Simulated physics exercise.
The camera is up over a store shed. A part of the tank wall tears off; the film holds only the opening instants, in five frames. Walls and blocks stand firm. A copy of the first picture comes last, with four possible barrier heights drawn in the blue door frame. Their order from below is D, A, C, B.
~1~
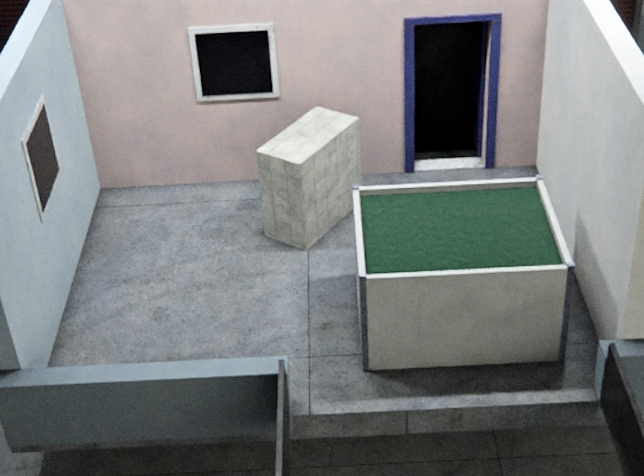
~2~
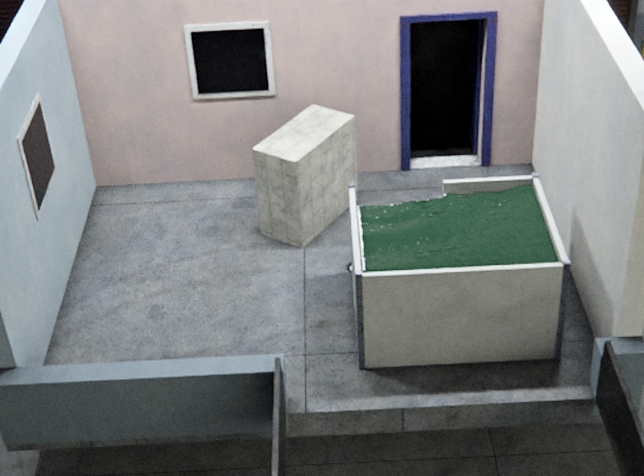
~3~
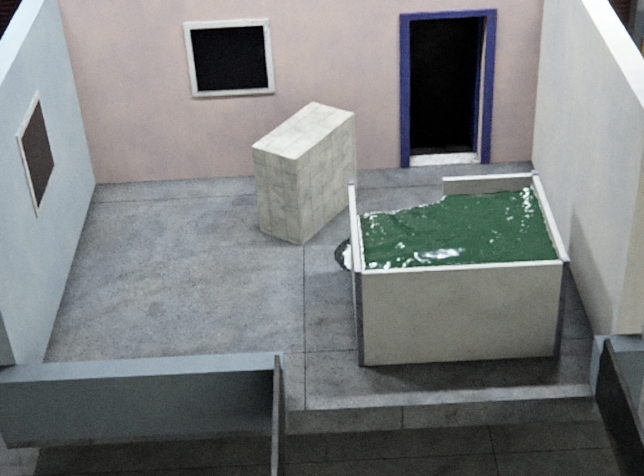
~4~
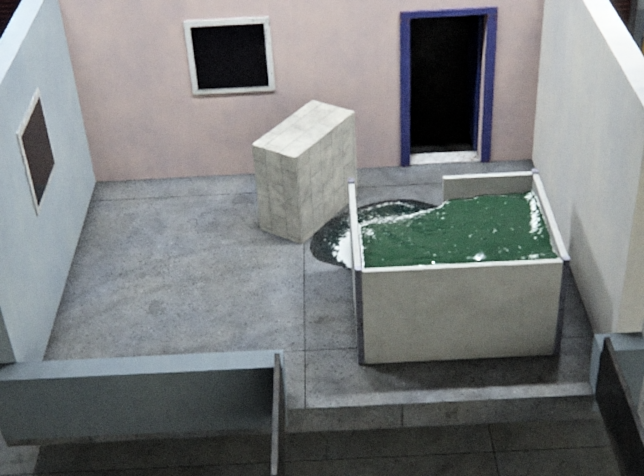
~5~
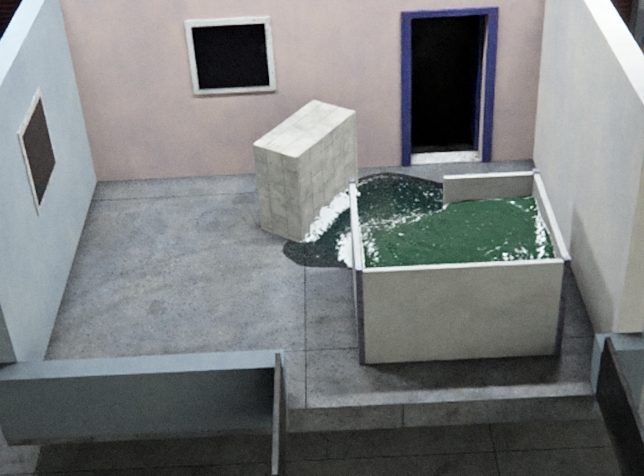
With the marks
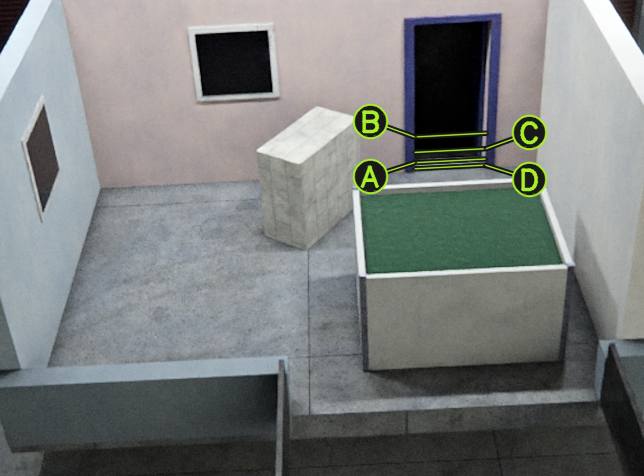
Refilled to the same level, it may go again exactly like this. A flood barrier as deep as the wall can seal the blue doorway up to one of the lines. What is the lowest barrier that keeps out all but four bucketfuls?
B.
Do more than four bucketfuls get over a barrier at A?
Yes, it does.
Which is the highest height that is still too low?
The answer is C.
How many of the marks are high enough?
One.
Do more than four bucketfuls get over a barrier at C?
Yes, that goes wrong.
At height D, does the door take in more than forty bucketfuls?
Yes.
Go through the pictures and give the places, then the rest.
Water in the tank at rest, its middle at (456, 231); foot of the blue doorway at (449, 170); open gate at (443, 344).
Water covers 2 % of the ground, its front hidden from here.
Water covers 4 % of the ground, its front hidden from here.
Water covers 9 % of the ground and shows as far out as (333, 225).
Water covers 16 % of the ground and shows as far out as (374, 177).
On the marked copy, A at (450, 160); B at (450, 135); C at (450, 150); D at (449, 166); from the bottom up D, A, C, B.
With A, dozens of bucketfuls pour in.
With B, a bucket or two gets in.
With C, some 20 bucketfuls get in.
With D, dozens of bucketfuls pour in.
